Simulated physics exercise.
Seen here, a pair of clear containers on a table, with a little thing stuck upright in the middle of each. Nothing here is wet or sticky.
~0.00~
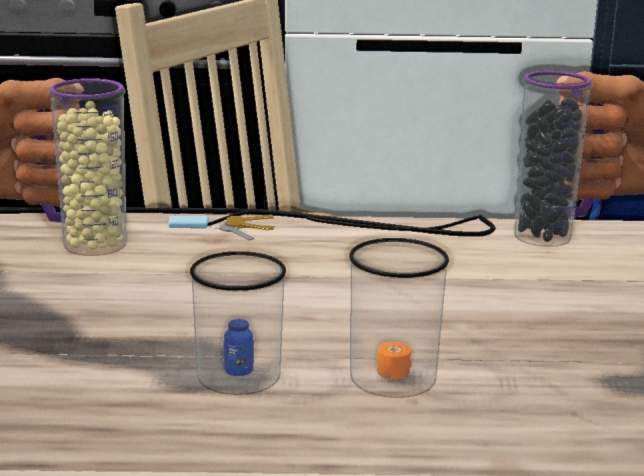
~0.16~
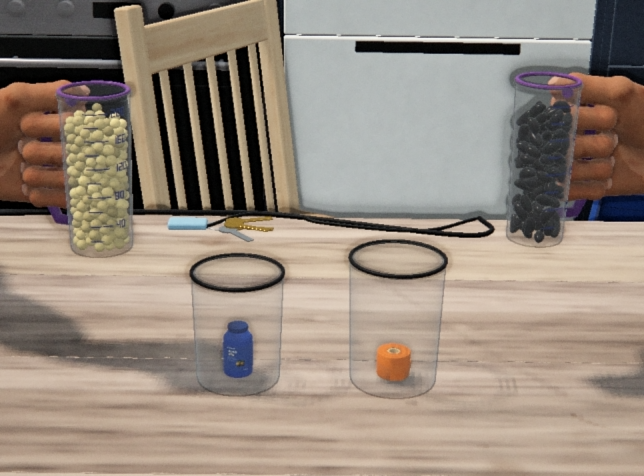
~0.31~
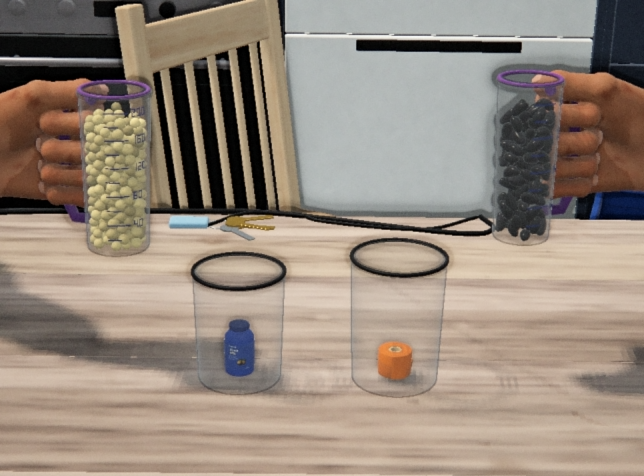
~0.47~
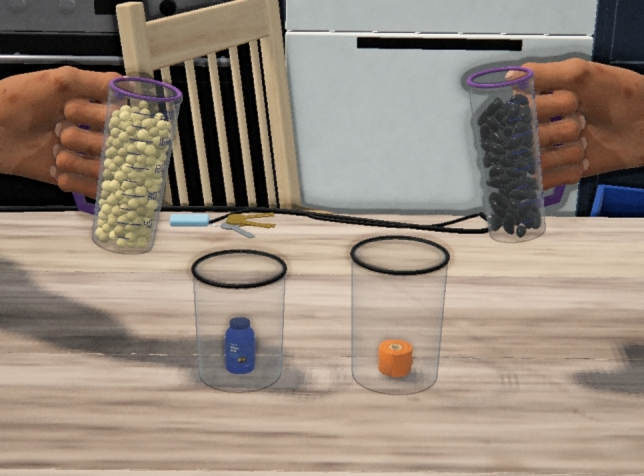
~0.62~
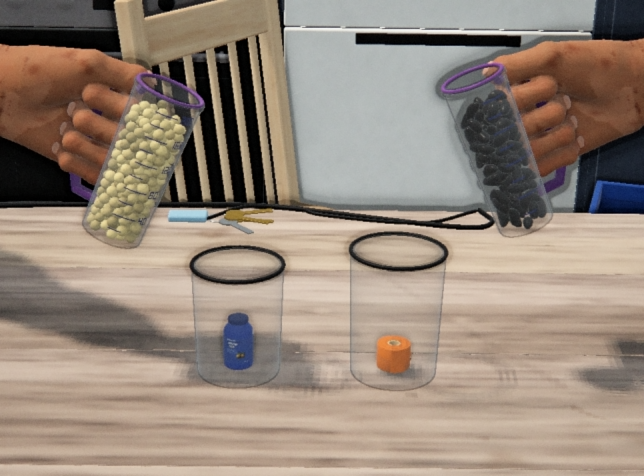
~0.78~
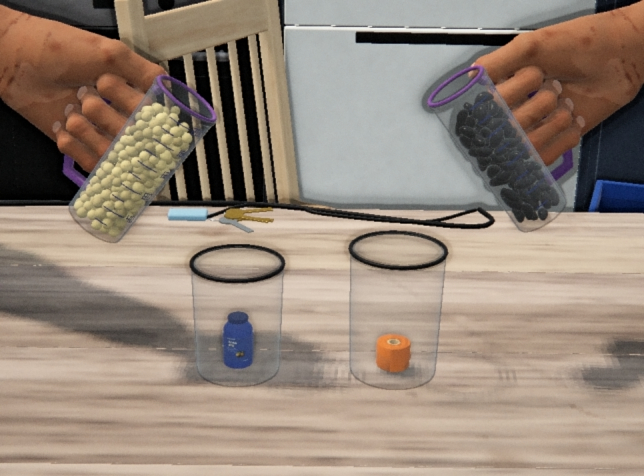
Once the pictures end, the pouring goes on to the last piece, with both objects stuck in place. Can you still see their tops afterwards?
In the end the left object disappears under the fill, and the right object disappears under the fill.
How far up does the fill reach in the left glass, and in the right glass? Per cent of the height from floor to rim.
Near 70 on the left, 45 on the right.
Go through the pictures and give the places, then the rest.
Small bottle in the left glass near (239, 347), reaching about half way up; left cup near (91, 168), nearly full of soya beans; small roll in the right glass near (394, 361), a quarter of its height or less; right cup near (550, 160), nearly full of black beans, in the first frame.
Left cup near (98, 170), upright; right cup near (541, 161), upright, in the second frame.
Left cup near (116, 169), upright; right cup near (525, 159), upright, in the third frame.
Left cup near (134, 167), tipped 11°; right cup near (509, 156), tipped 11°, in the fourth frame.
Left cup near (140, 163), tipped 24°; right cup near (500, 152), tipped 24°, in the fifth frame.
Small bottle in the left glass near (238, 339); left cup near (140, 162), tipped 36°; small roll in the right glass near (393, 353); right cup near (500, 151), tipped 36°, in the sixth frame.
After 1.31 s, left glass empty, all of its cupful still in the cup; right glass empty, all of its cupful still in the cup.
After 1.78 s, left glass nearly empty, near two thirds of its cupful still in the cup; right glass nearly empty, the bulk of its cupful still in the cup.
After 2.17 s, left glass two thirds full, none of its cupful still in the cup; right glass a third full, none of its cupful still in the cup.
In the end (2.7 s), left glass two thirds full (surface near (238, 295)), nothing beside it; right glass half full (surface near (395, 315)), nothing beside it; the left thing is covered; the right thing is covered.
